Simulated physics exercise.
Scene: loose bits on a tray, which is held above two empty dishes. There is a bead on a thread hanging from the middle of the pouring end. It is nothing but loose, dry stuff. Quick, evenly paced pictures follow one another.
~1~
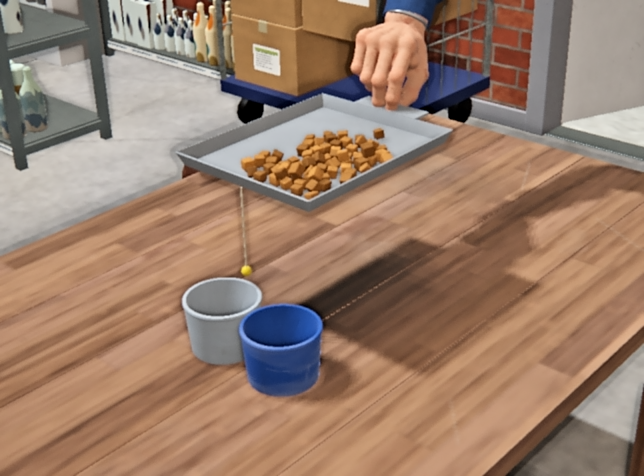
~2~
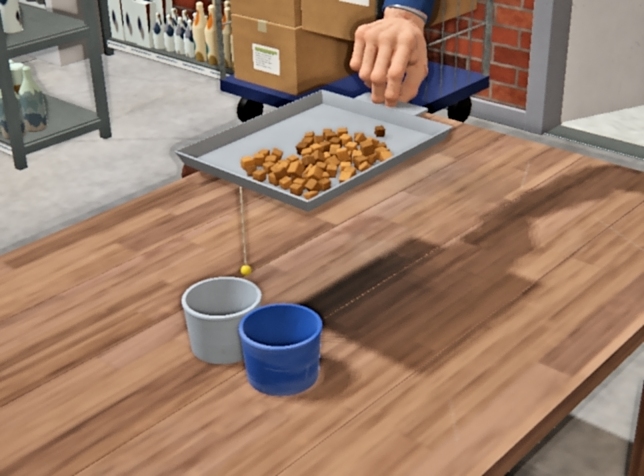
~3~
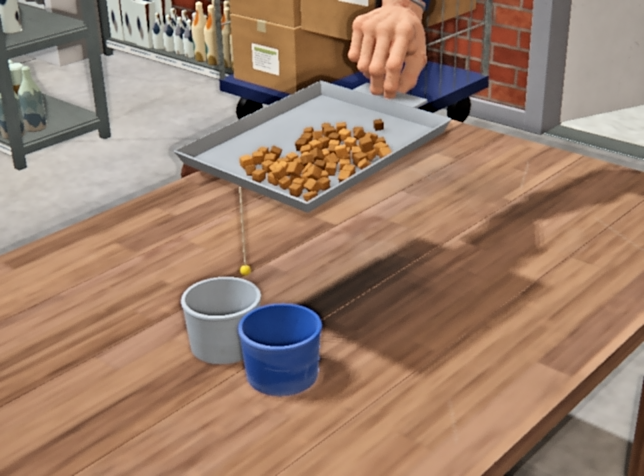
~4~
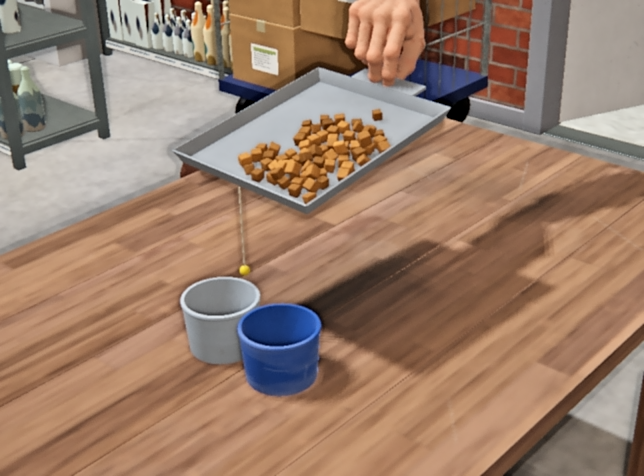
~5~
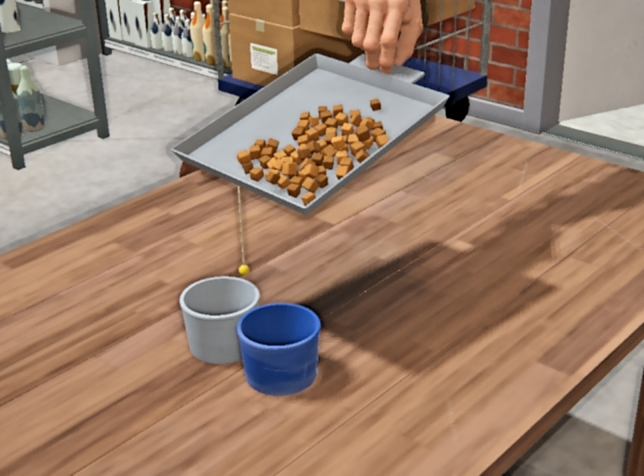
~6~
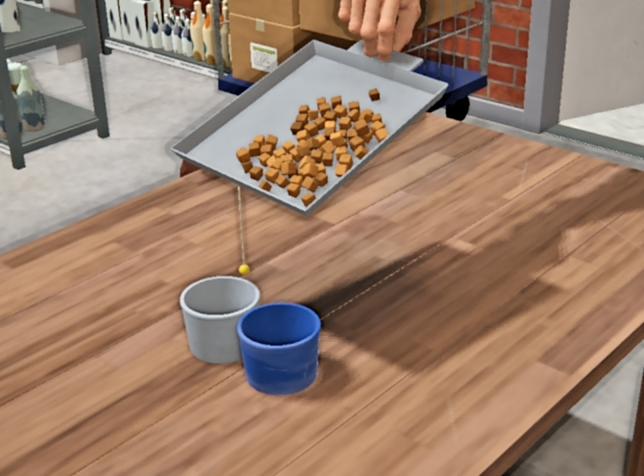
To begin with, a hand holds a gray tray of small brown cubes nearly level above a gray cup and a blue cup on a wooden table. The hand gradually raises the far end, tilting the tray more steeply toward its lower right corner, while the cubes stay bunched together and the yellow bead hangs almost still.
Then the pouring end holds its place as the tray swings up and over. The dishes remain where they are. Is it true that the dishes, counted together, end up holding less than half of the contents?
Most likely the lost part will be a minority.
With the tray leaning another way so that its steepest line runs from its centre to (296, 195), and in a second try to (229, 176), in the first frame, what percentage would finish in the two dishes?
Lab note: Case 1 near 50 %, case 2 near 20 %.
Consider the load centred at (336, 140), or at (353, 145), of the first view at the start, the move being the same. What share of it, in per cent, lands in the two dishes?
It comes to about 80 per cent the first time and about 90 per cent the second.
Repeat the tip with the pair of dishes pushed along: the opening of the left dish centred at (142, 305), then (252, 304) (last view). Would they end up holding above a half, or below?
A minority, then a majority.
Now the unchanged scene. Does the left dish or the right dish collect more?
Observation: The one at right.
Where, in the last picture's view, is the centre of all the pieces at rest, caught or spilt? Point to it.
Roughly at pixel (274, 363).
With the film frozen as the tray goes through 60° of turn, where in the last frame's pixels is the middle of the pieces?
In the last view the centre sits at roughly (292, 155).
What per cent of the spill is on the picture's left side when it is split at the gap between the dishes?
Roughly 60 %.
Soon, tray tipped steeply; nearly all on the tray; a stray few in the right dish.
A while on, tray tipped right over; a small part on the tray; about a third in the right dish; a small part in the left dish; about a quarter outside both; about a quarter in the air.
Towards the end, tray tipped past a quarter turn; about half in the right dish; about a quarter in the left dish; about a quarter outside both.
Finally, tray tipped past a quarter turn; about half in the right dish; about a quarter in the left dish; about a quarter outside both.
